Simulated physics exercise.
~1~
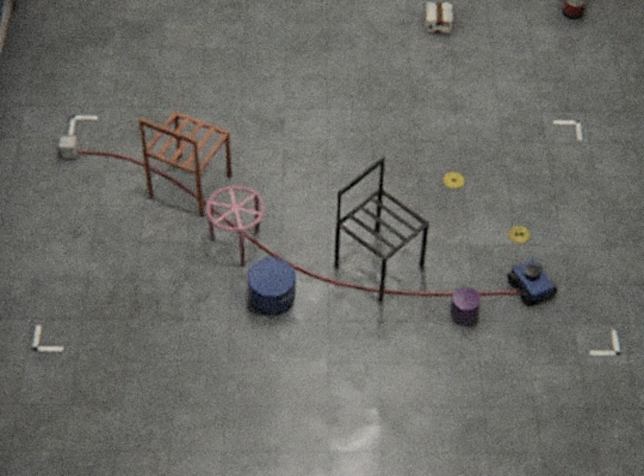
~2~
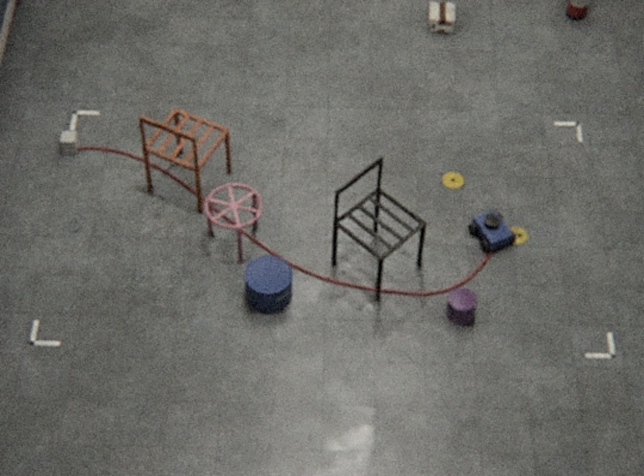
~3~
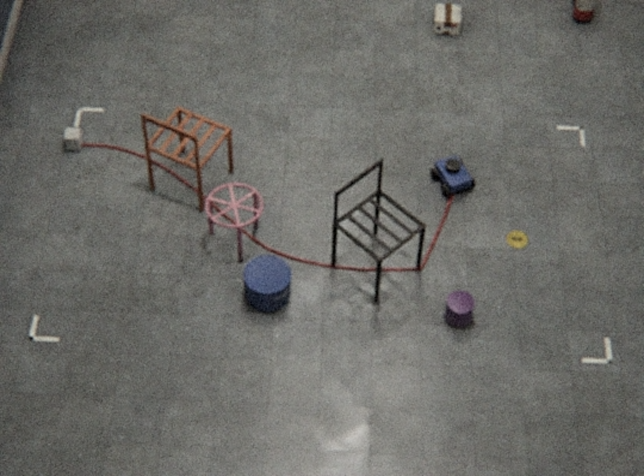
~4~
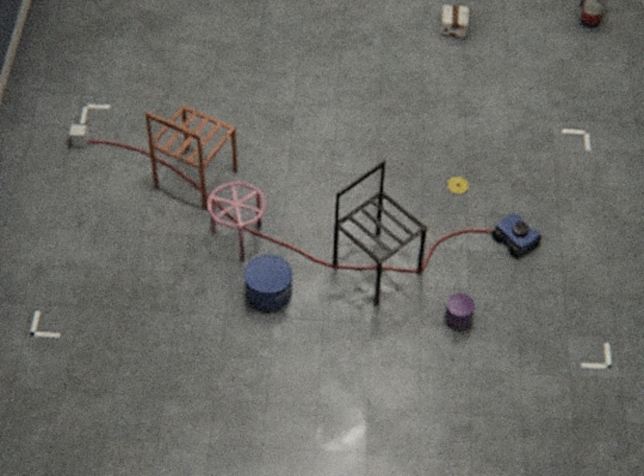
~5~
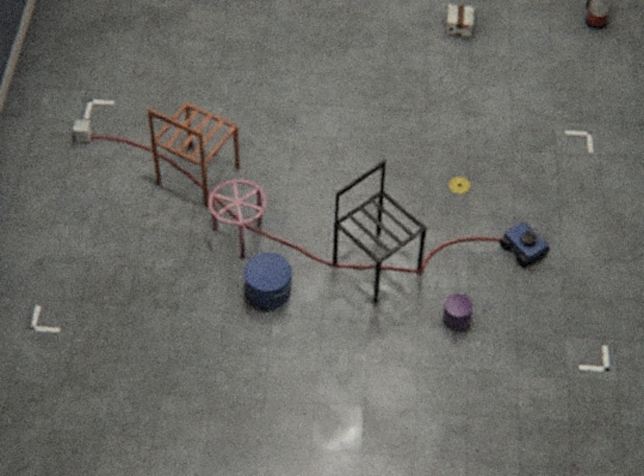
A small blue cart towing a red lead rolled up and left over one yellow mark to another, pulling the lead against a black chair's leg, then headed back down and right, stopping just past the first mark with every obstacle still in place.
